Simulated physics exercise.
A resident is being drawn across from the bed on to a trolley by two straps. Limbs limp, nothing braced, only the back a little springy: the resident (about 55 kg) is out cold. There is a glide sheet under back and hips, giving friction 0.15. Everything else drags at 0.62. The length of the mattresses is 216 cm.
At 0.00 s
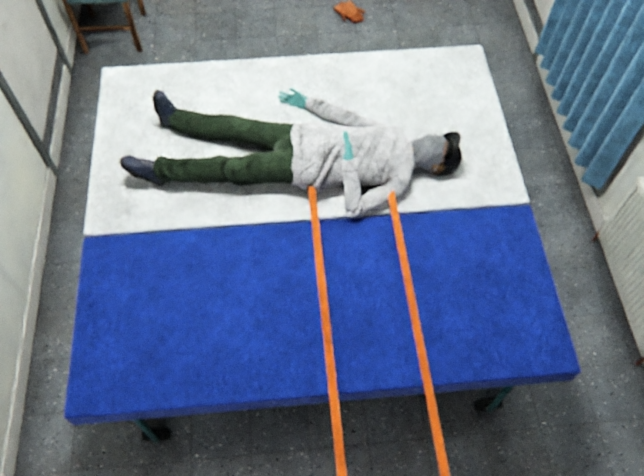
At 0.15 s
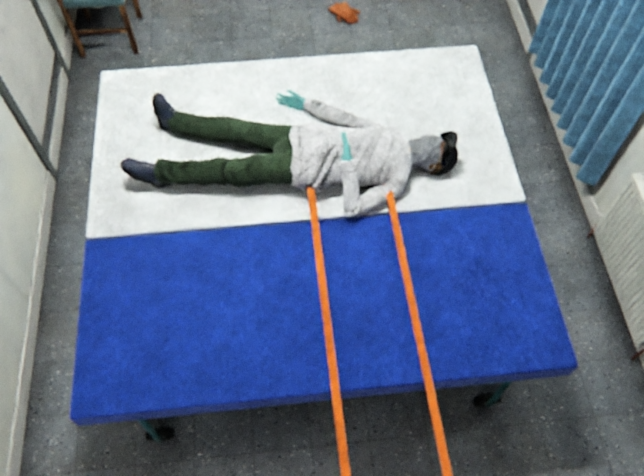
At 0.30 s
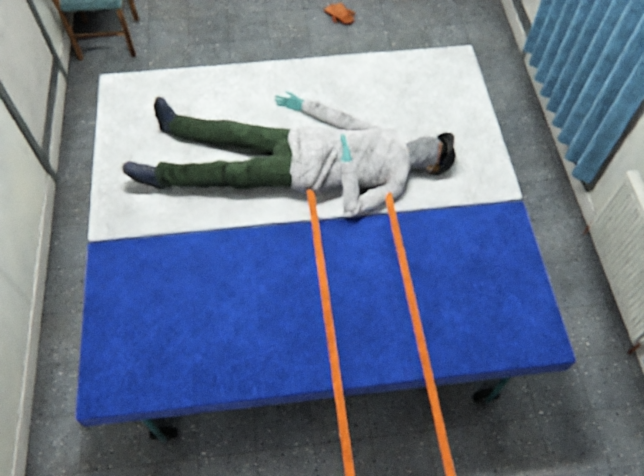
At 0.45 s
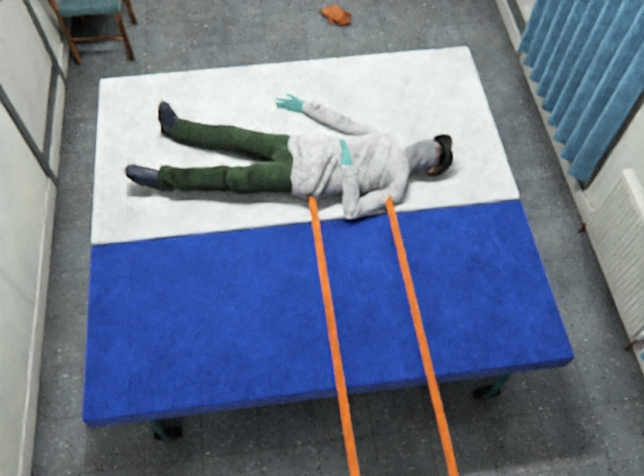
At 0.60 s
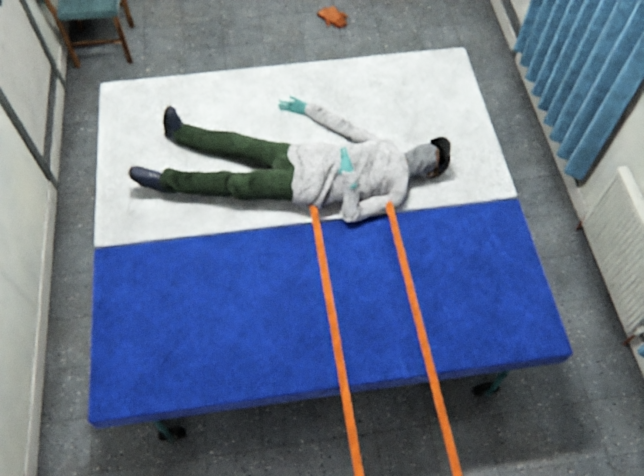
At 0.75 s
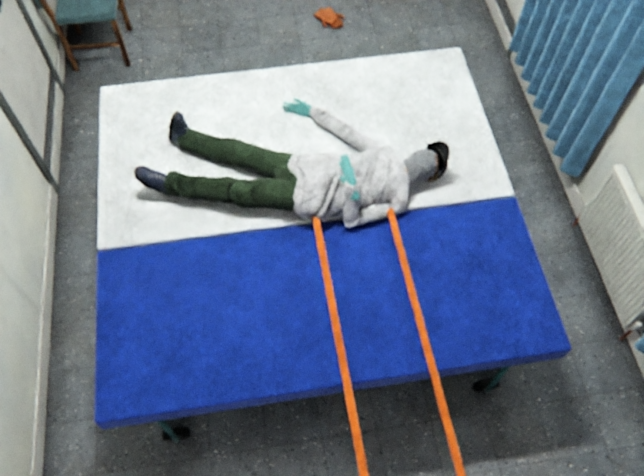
A limp figure in a pale top and green trousers lay still on the white mattress, then slid a little toward the blue one as two orange straps drew at the back and hips.
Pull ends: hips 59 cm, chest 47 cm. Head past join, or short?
Past.
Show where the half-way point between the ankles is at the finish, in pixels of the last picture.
Somewhere close to (198, 210).
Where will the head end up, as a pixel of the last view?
Near (438, 213).
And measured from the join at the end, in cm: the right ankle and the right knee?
Right ankle 36 cm short, right knee 8 cm short.
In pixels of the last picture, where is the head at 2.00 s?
Close to pixel (438, 213) in the final frame.
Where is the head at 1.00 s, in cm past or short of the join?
Measured short of the mark: Approx. 12 cm.
After 1.00 s the head is 13 cm short of the join, near (433, 177) in the last picture's view.
After 1.50 s the head is 5 cm past the join, near (437, 205) in the last picture's view.
After 2.00 s the head is 9 cm past the join, near (438, 213) in the last picture's view; the right hand 53 cm short of the join.
When all is still (2.6 s), head crosses the join; left hand crosses the join; right hand stops short of the join; left ankle crosses the join; right ankle stops short of the join; right knee stops short of the join.
